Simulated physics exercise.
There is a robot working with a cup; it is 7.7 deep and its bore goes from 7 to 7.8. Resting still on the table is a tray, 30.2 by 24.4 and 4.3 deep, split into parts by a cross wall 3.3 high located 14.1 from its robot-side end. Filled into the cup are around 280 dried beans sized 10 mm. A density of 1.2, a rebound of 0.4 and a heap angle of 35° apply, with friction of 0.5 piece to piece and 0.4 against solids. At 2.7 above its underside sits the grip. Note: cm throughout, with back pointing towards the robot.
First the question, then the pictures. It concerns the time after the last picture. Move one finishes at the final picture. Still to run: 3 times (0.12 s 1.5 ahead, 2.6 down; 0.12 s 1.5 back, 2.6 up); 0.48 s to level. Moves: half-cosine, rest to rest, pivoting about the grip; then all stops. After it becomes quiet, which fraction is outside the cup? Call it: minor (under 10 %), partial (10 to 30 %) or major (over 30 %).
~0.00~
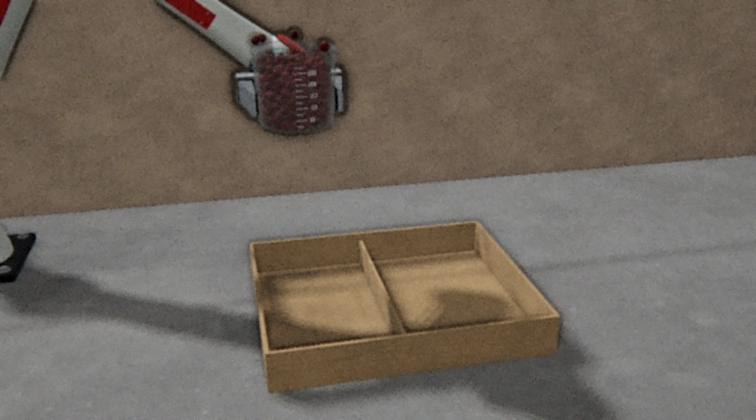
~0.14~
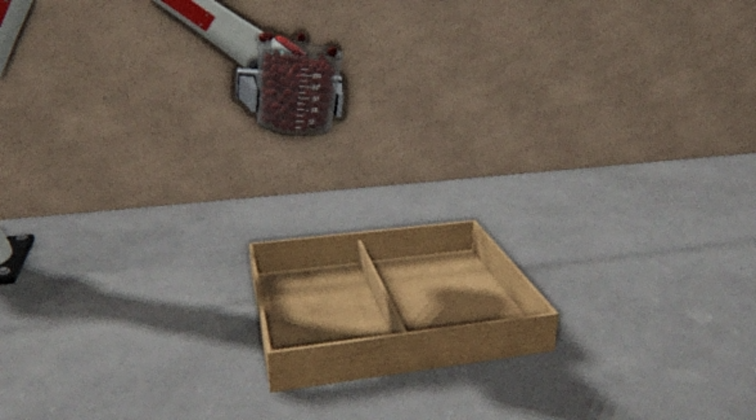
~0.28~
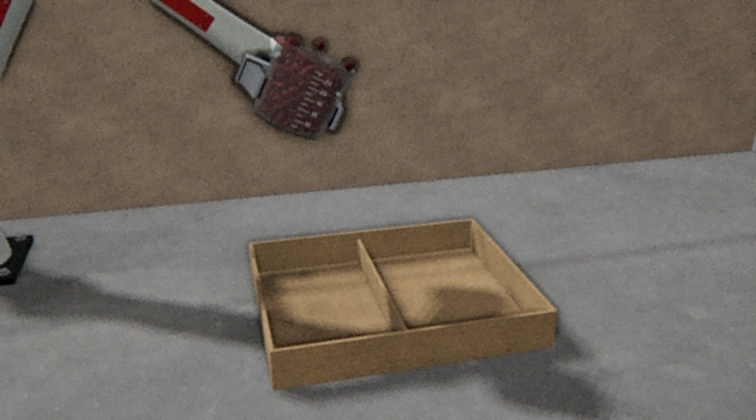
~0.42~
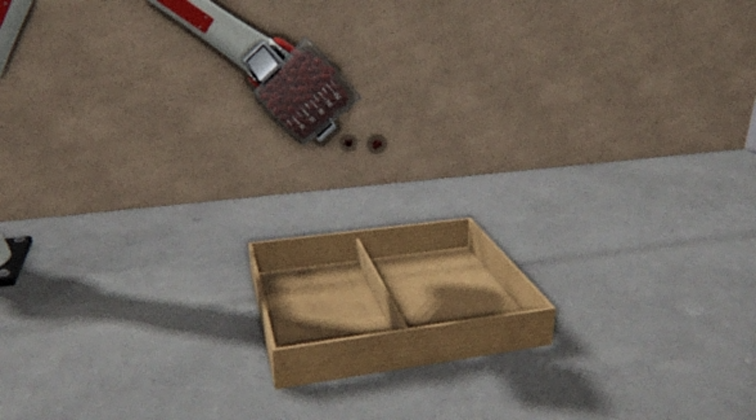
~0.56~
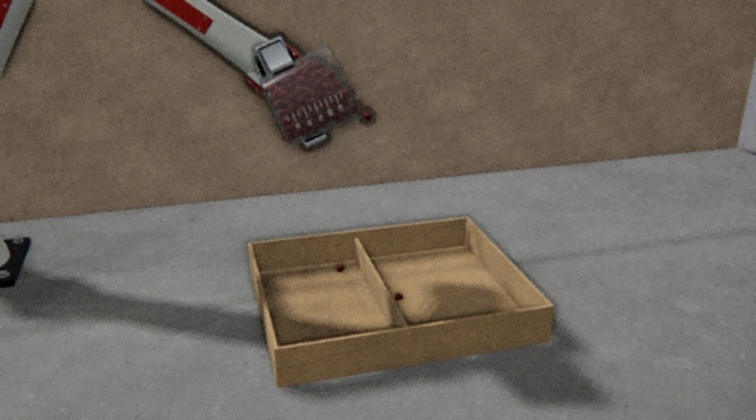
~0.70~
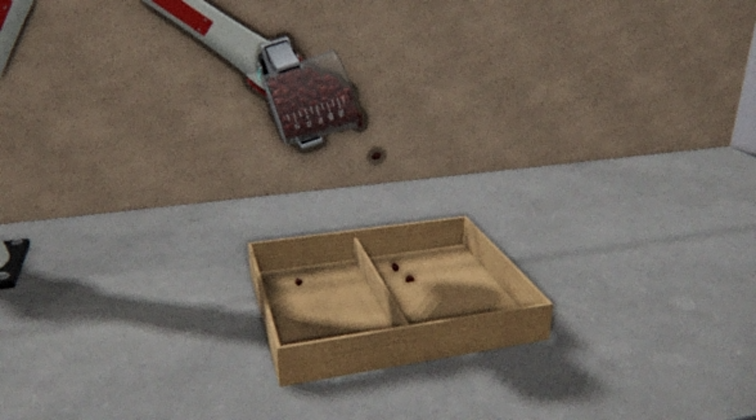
My call is partial.
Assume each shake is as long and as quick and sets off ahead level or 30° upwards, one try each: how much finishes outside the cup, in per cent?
Try one gives about 55 in a hundred, try two about 70 in a hundred.
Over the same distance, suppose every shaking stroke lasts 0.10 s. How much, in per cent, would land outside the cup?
That gives about 20 percent.
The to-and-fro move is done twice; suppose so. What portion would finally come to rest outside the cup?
15 %.
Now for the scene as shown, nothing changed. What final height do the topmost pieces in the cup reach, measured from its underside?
Height at rest: Approx. 8.0 cm.
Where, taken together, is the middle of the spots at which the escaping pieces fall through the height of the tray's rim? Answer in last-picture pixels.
Check roughly (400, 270) in the last picture.
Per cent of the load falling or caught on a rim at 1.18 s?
Roughly 2 percent.
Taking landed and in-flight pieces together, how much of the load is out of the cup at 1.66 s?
Near 20 per cent so far.
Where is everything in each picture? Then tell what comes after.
The first frame shows cup middle at (295, 88), level; upper third of the load around (294, 69), from x 255 to 330, top at y 35; 281 in the cup.
The second frame shows cup middle at (297, 90), tilted 7° forward; upper third of the load around (297, 70), from x 265 to 330, top at y 35.
The third frame shows cup middle at (301, 91), tilted 26° forward; upper third of the load around (300, 73), from x 265 to 350, top at y 40; 280 in the cup, 1 in flight or on a rim.
The fourth frame shows cup middle at (305, 94), tilted 50° forward; upper third of the load around (304, 78), from x 265 to 375, top at y 55; 279 in the cup, 2 in flight or on a rim.
The fifth frame shows cup middle at (308, 98), tilted 69° forward; upper third of the load around (307, 81), from x 270 to 400, top at y 65; 278 in the cup, 1 in the robot-side part, 1 in the far-side part, 1 in flight or on a rim.
The sixth frame shows cup middle at (309, 100), tilted 76° forward; upper third of the load around (303, 87), from x 270 to 410, top at y 70; 275 in the cup, 2 in the far-side part, 1 in the robot-side part, 3 in flight or on a rim.
By 1.18 s, tilted 76° forward, highest piece 29 above the table; 246 in the cup, 26 in the far-side part, 4 in the robot-side part, 5 in flight or on a rim.
By 1.66 s, tilted 38° forward, highest piece 29 above the table; 231 in the cup, 41 in the far-side part, 7 in the robot-side part, 2 in flight or on a rim.
By 2.10 s, level, highest piece 31 above the table; 230 in the cup, 44 in the far-side part, 7 in the robot-side part.
By 3.15 s, level, highest piece 31 above the table; 230 in the cup, 44 in the far-side part, 7 in the robot-side part.
Final count, 230 in the cup, 44 in the far-side part, 7 in the robot-side part. That is 18 % outside the cup.
